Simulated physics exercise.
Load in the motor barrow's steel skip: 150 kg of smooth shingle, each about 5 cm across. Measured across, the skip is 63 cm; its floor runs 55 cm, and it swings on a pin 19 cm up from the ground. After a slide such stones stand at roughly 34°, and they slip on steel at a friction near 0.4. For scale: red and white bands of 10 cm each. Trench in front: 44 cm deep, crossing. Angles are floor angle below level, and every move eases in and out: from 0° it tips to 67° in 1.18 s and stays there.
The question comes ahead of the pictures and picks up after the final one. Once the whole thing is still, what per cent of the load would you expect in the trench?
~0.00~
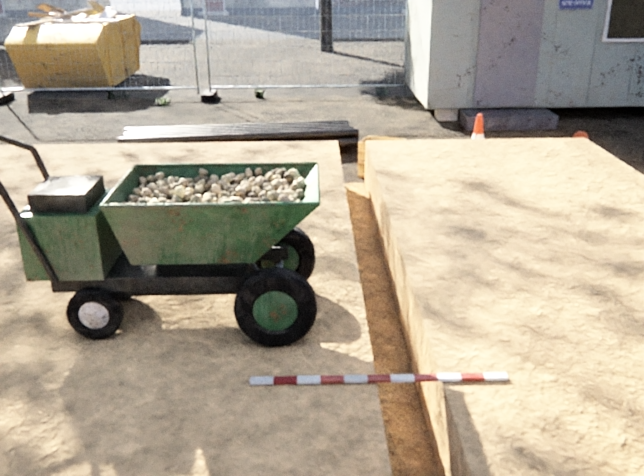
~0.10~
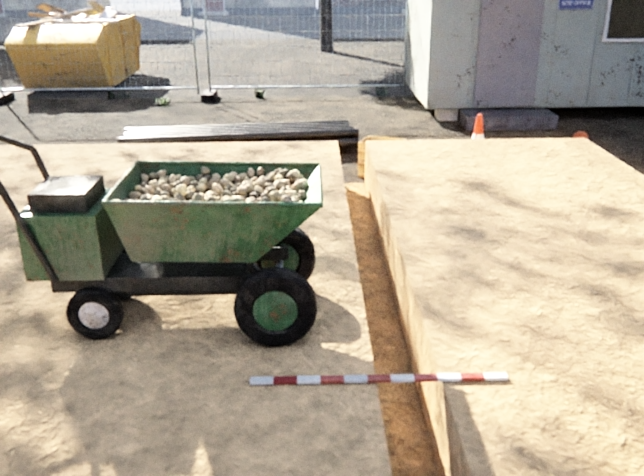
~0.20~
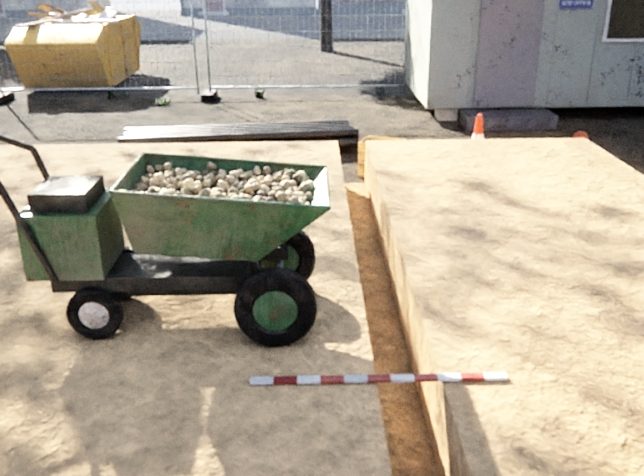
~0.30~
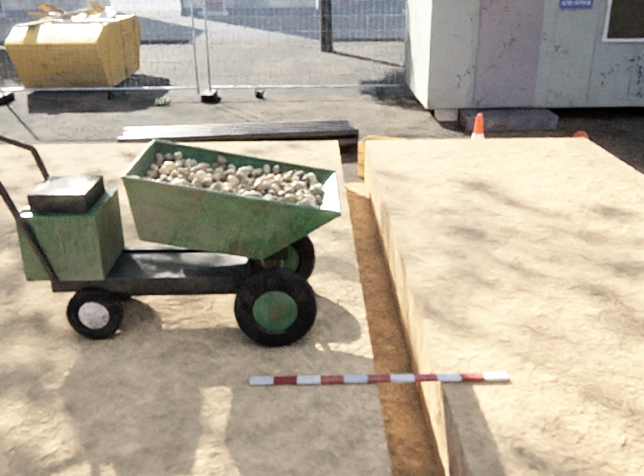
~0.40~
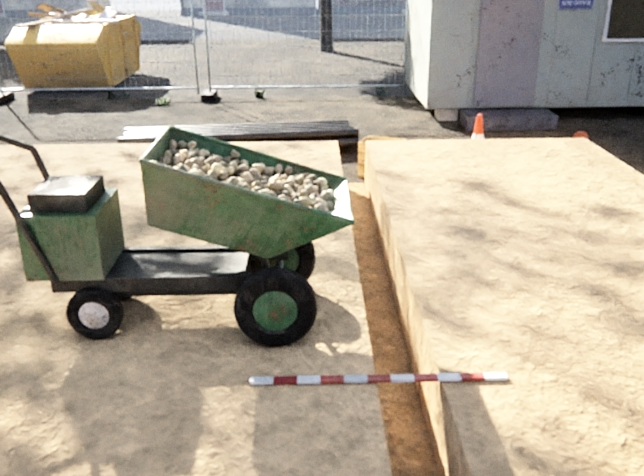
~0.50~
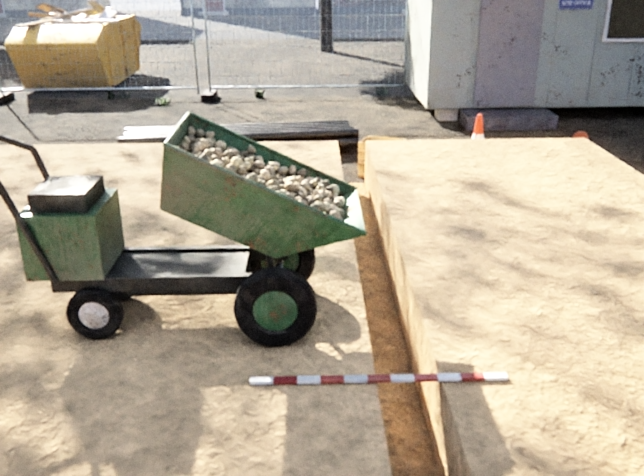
I would expect about 38 per cent.
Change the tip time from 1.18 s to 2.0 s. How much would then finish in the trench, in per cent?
About 45 percent, I'd say.
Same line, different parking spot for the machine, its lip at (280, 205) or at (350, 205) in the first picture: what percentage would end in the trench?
Around 85% for the first place and 10% for the second.
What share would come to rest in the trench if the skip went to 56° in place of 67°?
About 50 per cent would end up in the trench.
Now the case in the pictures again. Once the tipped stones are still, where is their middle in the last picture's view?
Somewhere around (446, 308) in the last picture.
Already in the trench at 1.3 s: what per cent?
Around 15 per cent of it.
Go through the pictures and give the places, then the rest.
In the first picture, the skip is at 0°, its lip at (320, 204); the top of the load is at (270, 180).
In the second picture, lip at (322, 205), floor tilted 1°, highest stones at (235, 179); the stones move at 0.2 m/s on average.
In the third picture, the skip is at 5°, its lip at (330, 208); the top of the load is at (173, 174); the stones move at 0.4 m/s on average.
In the fourth picture, lip at (341, 214), floor tilted 11°, highest stones at (170, 164); the stones move at 0.6 m/s on average.
In the fifth picture, lip at (354, 223), floor tilted 18°, highest stones at (178, 151); the stones move at 0.7 m/s on average.
In the sixth picture, lip at (366, 234), floor tilted 26°, highest stones at (194, 139); the stones move at 0.8 m/s on average.
After 0.9 s the floor is at 56°; 100 % in the skip; the foremost stones are at (392, 260).
After 1.3 s the floor is at 67°; 52 % in the skip, 15 % in the trench, 32 % past the trench; the foremost stones are at (491, 305).
After 1.6 s the floor is at 67°; 15 % in the skip, 25 % in the trench, 60 % past the trench; the foremost stones are at (593, 297).
After 3.6 s the floor is at 67°; 0 % in the skip, 38 % in the trench, 62 % past the trench; the foremost stones are past the picture's edge.
